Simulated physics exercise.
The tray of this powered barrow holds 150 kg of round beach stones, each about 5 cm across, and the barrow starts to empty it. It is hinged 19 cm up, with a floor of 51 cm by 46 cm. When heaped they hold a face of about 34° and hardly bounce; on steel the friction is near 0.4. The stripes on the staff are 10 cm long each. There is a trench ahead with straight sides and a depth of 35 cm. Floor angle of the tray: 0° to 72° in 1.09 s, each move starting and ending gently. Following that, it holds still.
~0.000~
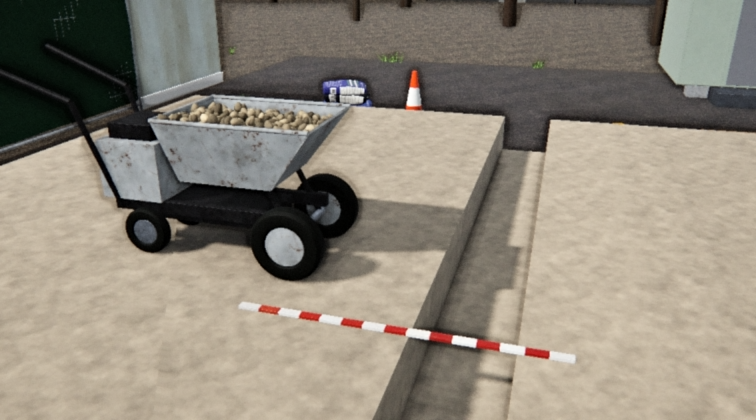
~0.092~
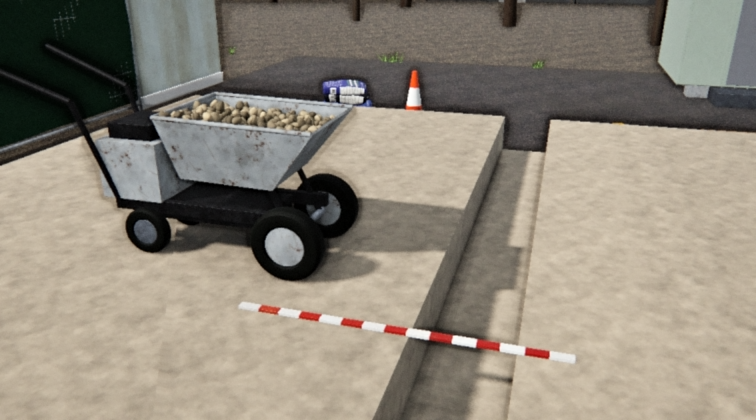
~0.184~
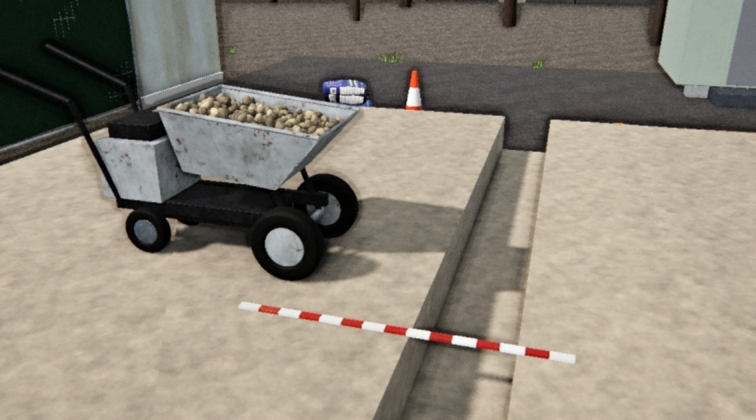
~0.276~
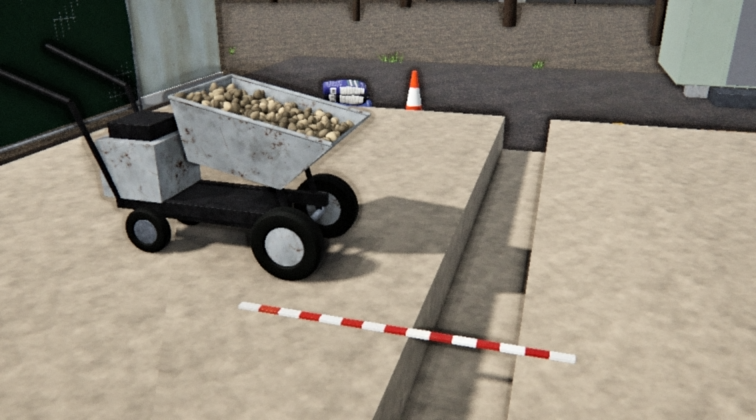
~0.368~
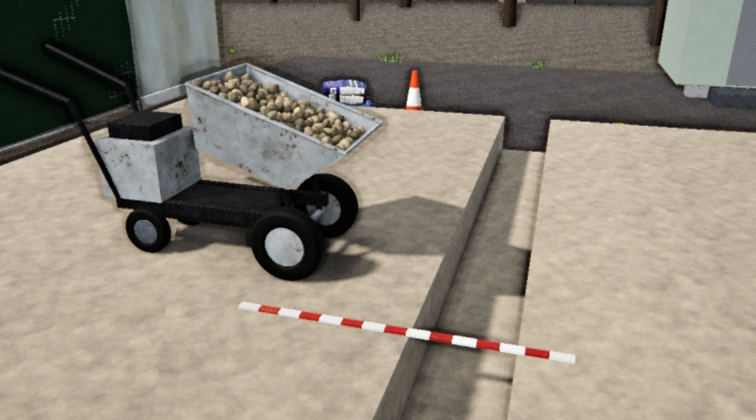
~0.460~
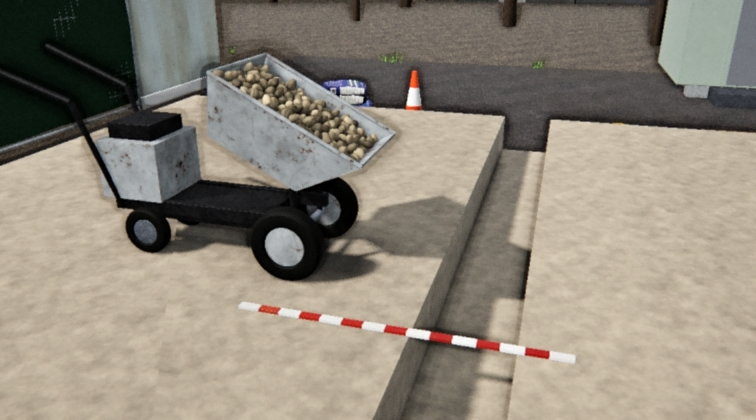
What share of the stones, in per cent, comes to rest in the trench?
About 100 per cent of the stones finish in the trench.
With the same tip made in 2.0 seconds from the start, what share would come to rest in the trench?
Probably about 100 in a hundred.
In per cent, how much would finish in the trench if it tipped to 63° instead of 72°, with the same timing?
In that case near 90 per cent.
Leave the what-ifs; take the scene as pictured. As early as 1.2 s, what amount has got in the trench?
Roughly 50% by that time.
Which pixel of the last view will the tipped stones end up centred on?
Their middle is at about (480, 324).
After 0.8 s the floor is at 61°; 99 % in the tray, 1 % short of the trench; the foremost stones are at (416, 214).
After 1.2 s the floor is at 72°; 50 % in the tray, 2 % short of the trench, 48 % in the trench; the foremost stones are at (515, 347).
After 1.5 s the floor is at 72°; 17 % in the tray, 2 % short of the trench, 82 % in the trench; the foremost stones are at (515, 347).
After 3.5 s the floor is at 72°; 0 % in the tray, 100 % in the trench; the foremost stones are at (513, 362).
